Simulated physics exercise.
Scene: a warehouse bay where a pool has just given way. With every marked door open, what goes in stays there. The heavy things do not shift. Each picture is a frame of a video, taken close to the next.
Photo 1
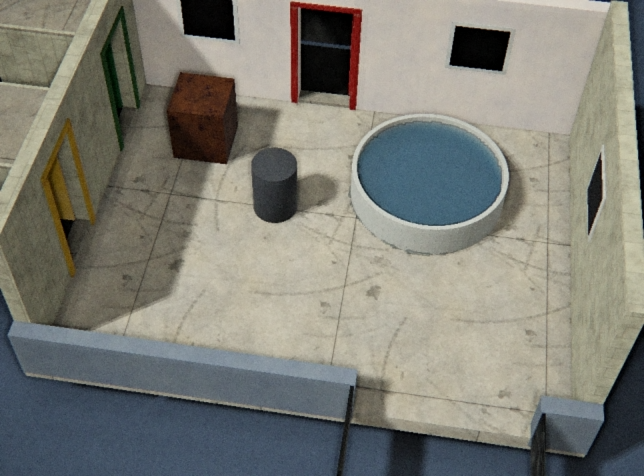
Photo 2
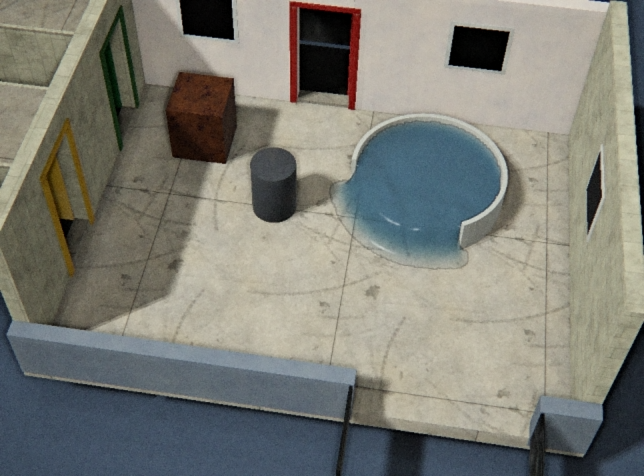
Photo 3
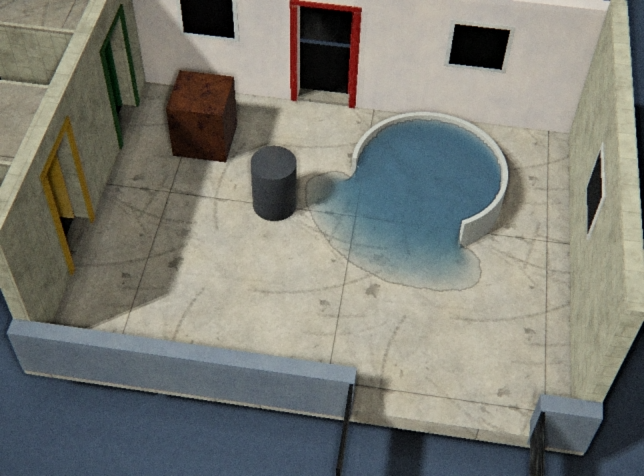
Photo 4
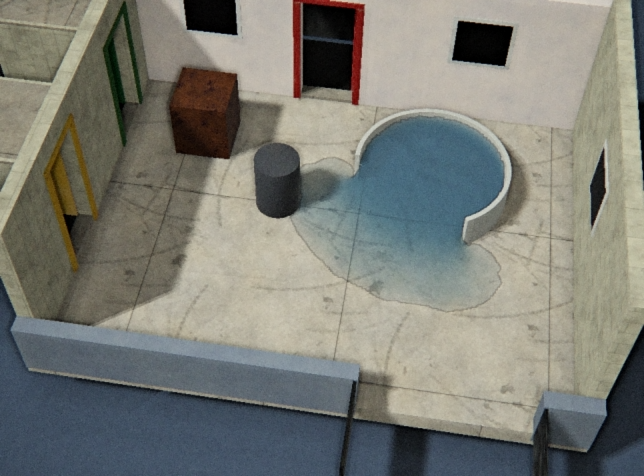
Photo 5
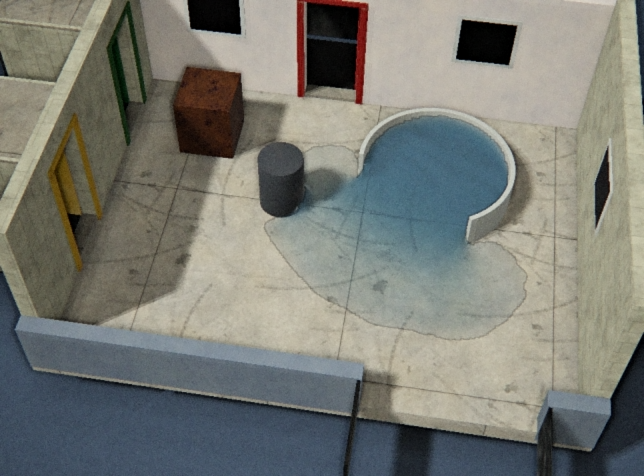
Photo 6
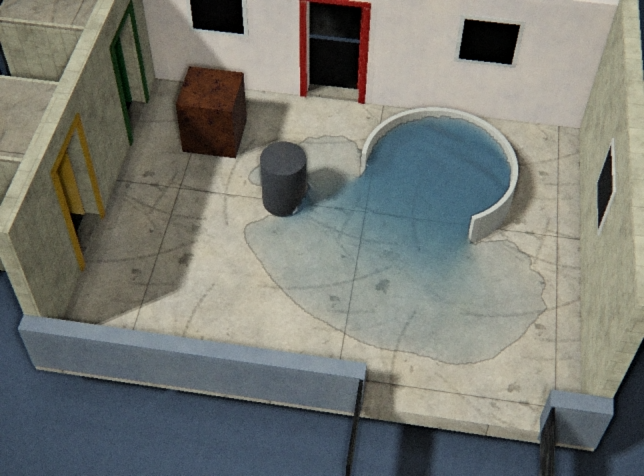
To begin with, a round white-walled pool of blue water sits whole on a pale floor, near a dark gray cylinder and a rusty brown box. Then its front wall is gone and water pours out, spreading forward and sideways across the floor in a widening, thinning sheet past the cylinder.
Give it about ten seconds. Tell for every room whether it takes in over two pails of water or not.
I expect the red door to stop at two buckets or less. I expect the yellow door to stop at two buckets or less. I expect the green door to go past two buckets.
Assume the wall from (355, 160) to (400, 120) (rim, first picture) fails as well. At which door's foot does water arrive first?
It would be the door marked red.
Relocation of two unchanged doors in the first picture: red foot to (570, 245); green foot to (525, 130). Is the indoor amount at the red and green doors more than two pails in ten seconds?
Result - the red one stays within limits while the green one stays within limits.
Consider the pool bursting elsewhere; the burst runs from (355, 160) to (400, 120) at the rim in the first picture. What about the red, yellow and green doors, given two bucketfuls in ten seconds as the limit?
At the doors, red crosses the line, yellow never reaches it and green crosses the line.
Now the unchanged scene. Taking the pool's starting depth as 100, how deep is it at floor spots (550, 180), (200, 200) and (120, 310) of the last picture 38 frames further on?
I'd put them at close to 0 per cent, then 8 per cent, then 20 per cent.
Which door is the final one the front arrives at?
That would be the green door.
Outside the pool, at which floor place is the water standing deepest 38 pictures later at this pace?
About (156, 78).
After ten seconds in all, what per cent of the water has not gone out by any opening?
Near 72 percent, give or take.
A moment on, water covers 45 % of the floor; the red door not reached, the yellow door not reached, the green door not reached.
Next, water covers 55 % of the floor; the red door not reached, the yellow door not reached, the green door not reached.
Then, water covers 60 % of the floor; the red door wet at the sill, nothing in, the yellow door wet at the sill, nothing in, the green door not reached.
Later, water covers 80 % of the floor; the red door wet at the sill, nothing in, the yellow door under two buckets in, the green door under two buckets in.
In the end, water covers 90 % of the floor; the red door wet at the sill, nothing in, the yellow door under two buckets in, the green door over two buckets in.
